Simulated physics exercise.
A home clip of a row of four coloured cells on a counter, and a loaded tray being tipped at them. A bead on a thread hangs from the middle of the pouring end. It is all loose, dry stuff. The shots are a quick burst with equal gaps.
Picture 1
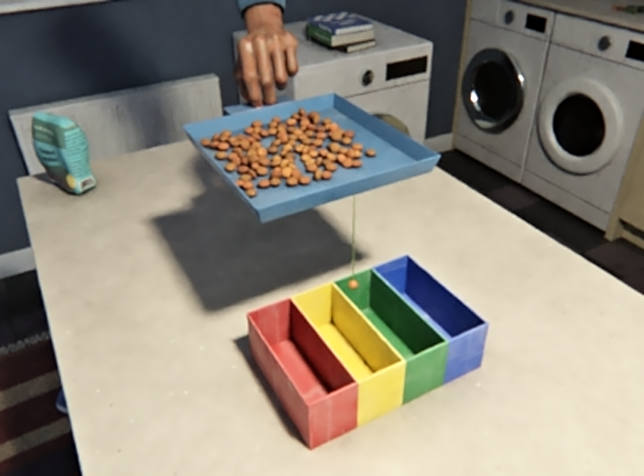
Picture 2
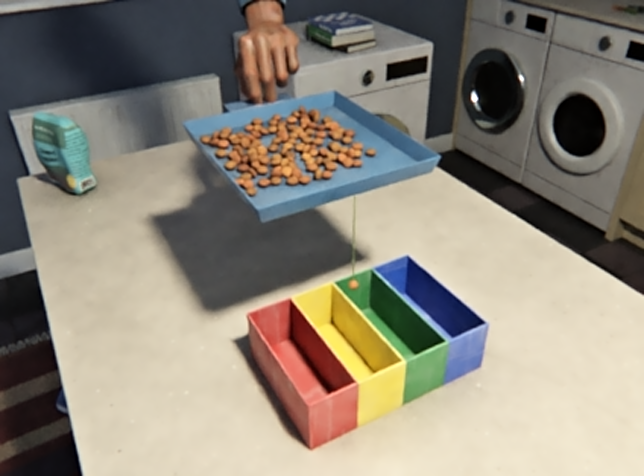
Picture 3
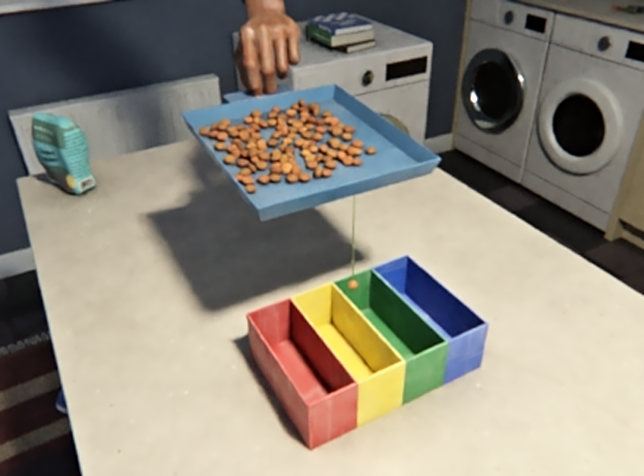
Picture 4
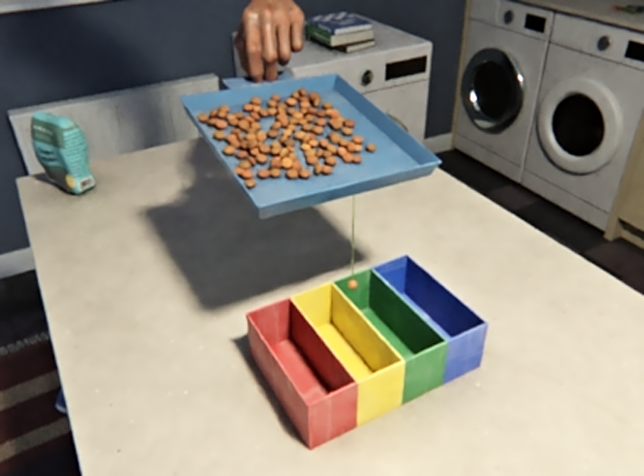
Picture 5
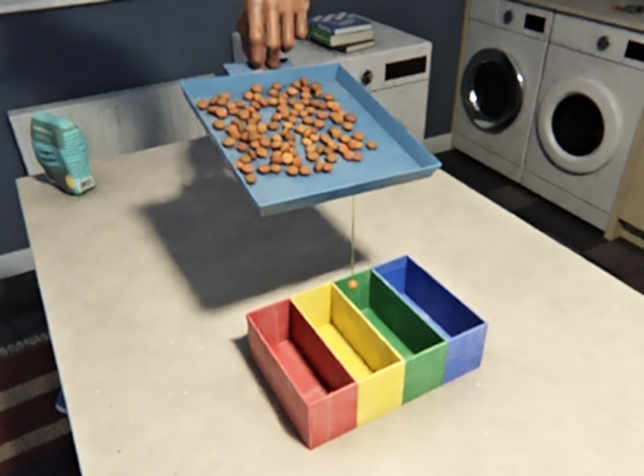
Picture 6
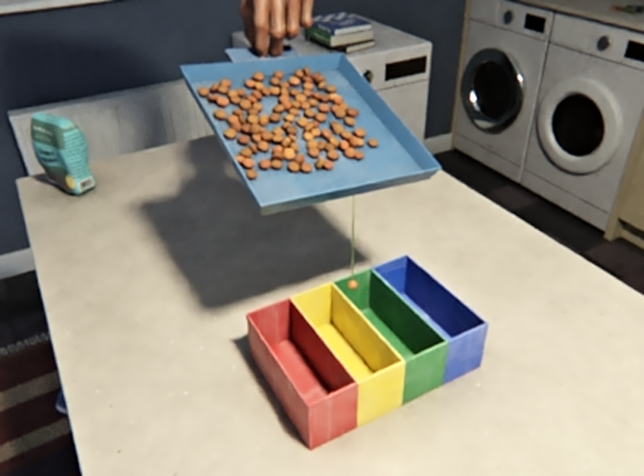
On a counter, a hand gradually tilts a blue tray of brown kibble above four coloured cells.
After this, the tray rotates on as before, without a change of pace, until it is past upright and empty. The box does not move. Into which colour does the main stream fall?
The blue cell gets the most.
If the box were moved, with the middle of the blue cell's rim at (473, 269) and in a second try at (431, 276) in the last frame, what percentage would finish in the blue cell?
Near 0 % and 40 %.
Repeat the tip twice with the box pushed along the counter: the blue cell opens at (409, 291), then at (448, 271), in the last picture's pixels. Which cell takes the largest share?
At the first place that blue cell, at the second that green cell.
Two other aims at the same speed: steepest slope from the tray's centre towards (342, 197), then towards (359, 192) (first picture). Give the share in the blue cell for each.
Roughly 10 per cent, and 30 per cent.
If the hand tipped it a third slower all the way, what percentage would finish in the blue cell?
Near 40 %.
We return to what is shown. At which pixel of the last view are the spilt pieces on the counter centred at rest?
At about (501, 325).
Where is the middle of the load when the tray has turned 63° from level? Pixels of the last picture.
At about (382, 175).
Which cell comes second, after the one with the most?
Second comes the cell in green.
Soon, tray tipped steeply; nearly all on the tray; a small part falling or outside the box.
A while on, tray tipped past a quarter turn; about a quarter on the tray; about a quarter in the blue cell; a small part in the green cell; a small part in the yellow cell; about a third falling or outside the box.
Towards the end, tray tipped past a quarter turn; about half in the blue cell; about a quarter in the green cell; a small part in the yellow cell; about a quarter falling or outside the box.
Finally, tray tipped past a quarter turn; about half in the blue cell; about a quarter in the green cell; a small part in the yellow cell; none in the red cell; about a quarter outside the box.
